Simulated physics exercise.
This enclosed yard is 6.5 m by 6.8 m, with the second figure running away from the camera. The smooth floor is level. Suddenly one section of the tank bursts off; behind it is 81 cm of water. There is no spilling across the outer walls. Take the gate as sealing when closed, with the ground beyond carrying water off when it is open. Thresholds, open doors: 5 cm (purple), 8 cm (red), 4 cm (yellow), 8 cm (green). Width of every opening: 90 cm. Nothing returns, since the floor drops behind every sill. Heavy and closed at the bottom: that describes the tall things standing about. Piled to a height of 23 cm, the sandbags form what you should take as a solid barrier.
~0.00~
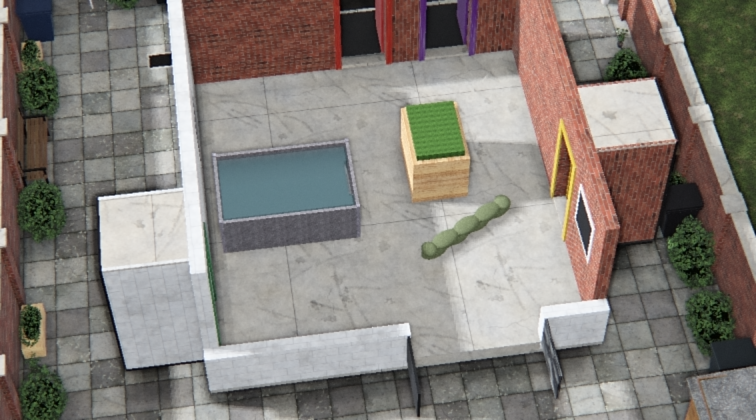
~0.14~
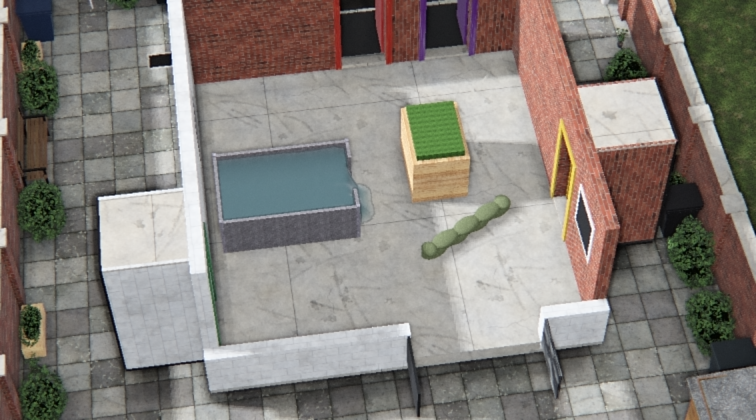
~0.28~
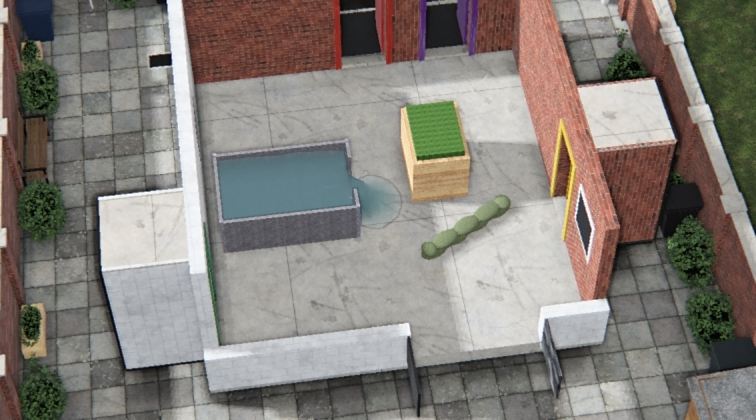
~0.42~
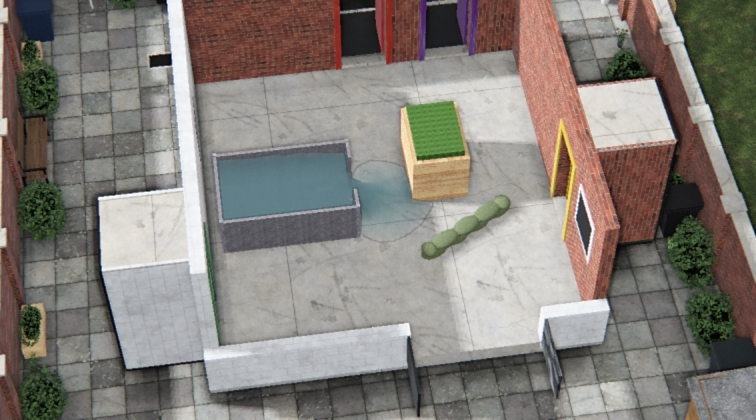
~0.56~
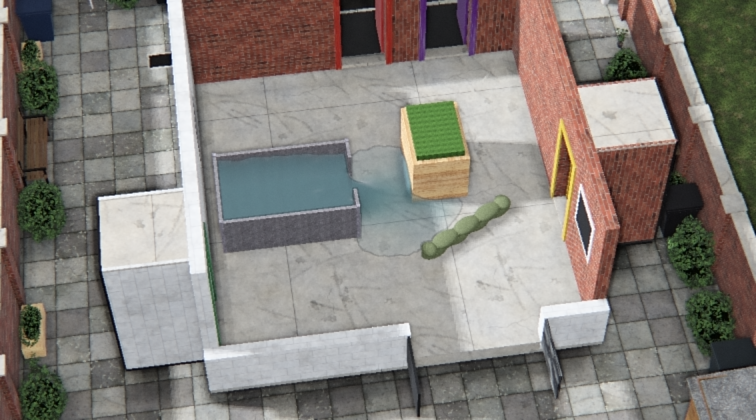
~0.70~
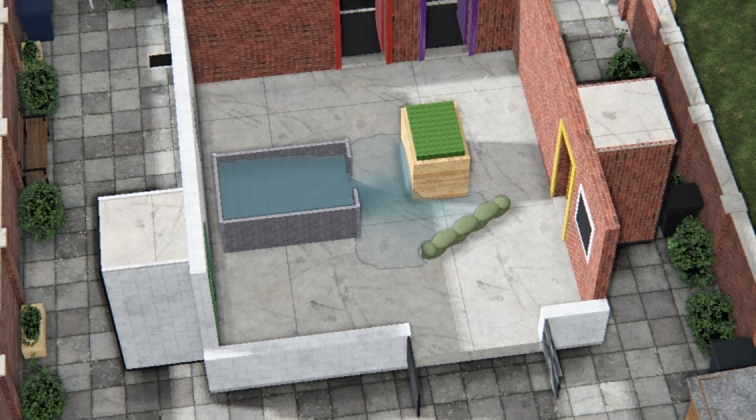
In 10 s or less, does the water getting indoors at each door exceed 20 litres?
Purple door: Exceeds it; red door: Exceeds it; yellow door: Does not exceed it; green door: Does not exceed it.
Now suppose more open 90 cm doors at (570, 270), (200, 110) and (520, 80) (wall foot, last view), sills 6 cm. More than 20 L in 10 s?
In turn: Short of it, beyond it, beyond it.
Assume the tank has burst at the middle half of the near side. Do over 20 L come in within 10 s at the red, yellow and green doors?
Red falls short; yellow exceeds; green exceeds.
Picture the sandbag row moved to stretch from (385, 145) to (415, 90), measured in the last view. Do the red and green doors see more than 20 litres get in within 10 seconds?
Note - red: Limit held; green: Limit held.
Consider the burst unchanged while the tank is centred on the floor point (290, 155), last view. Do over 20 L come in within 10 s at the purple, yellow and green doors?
With respect to that limit, purple ends up outside it, yellow ends up inside it, green ends up inside it.
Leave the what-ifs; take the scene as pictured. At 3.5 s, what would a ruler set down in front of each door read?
Purple 6 cm, red 15 cm, yellow 6 cm, green 0 cm.
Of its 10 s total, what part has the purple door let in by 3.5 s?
I'd put it at about 5 per cent by that point.
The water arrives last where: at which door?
Answer: The green door.
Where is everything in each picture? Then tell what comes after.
Still water, 81 cm deep, in the tank at (285, 183), in the first picture.
Water pours out at (351, 194) and has run 0.4 m, to (365, 219); typically 7 cm deep outside, 81 cm at the tank's back, in the second picture.
The front is at (398, 202), 0.9 m from the gap at (351, 194); 0.7 m2 of floor is under water; 81 cm left at the back of the tank, in the third picture.
The front is at (428, 207), 1.4 m from the gap at (351, 195); 1.7 m2 of floor is under water; 81 cm left at the back of the tank, in the fourth picture.
Water pours out at (351, 195) and has run 2.0 m, to (457, 208); typically 5 cm deep outside, 80 cm at the tank's back, in the fifth picture.
Water pours out at (351, 194) and has run 2.5 m, to (484, 210); typically 5 cm deep outside, 74 cm at the tank's back, in the sixth picture.
After 1.4 s water covers 20 % of the floor and is deepest (50 cm) near (408, 191); purple door not reached, red door not reached, yellow door not reached, green door not reached.
After 2.2 s water covers 45 % of the floor and is deepest (42 cm) near (399, 192); purple door 5 cm at the sill, 0 L in, red door 14 cm at the sill, 28 L in, yellow door 7 cm at the sill, 0 L in, green door not reached.
After 3.5 s water covers 60 % of the floor and is deepest (32 cm) near (408, 191); purple door 6 cm at the sill, 3 L in, red door 15 cm at the sill, 90 L in, yellow door 6 cm at the sill, 6 L in, green door not reached.
After 6.0 s water covers 85 % of the floor and is deepest (20 cm) near (437, 234); purple door 12 cm at the sill, 48 L in, red door 13 cm at the sill, 120 L in, yellow door 3 cm at the sill, 8 L in, green door 6 cm at the sill, 0 L in.
After 10.0 s water covers 95 % of the floor and is deepest (13 cm) near (196, 94); purple door 7 cm at the sill, 101 L in, red door 7 cm at the sill, 134 L in, yellow door 2 cm at the sill, 8 L in, green door 6 cm at the sill, 0 L in.
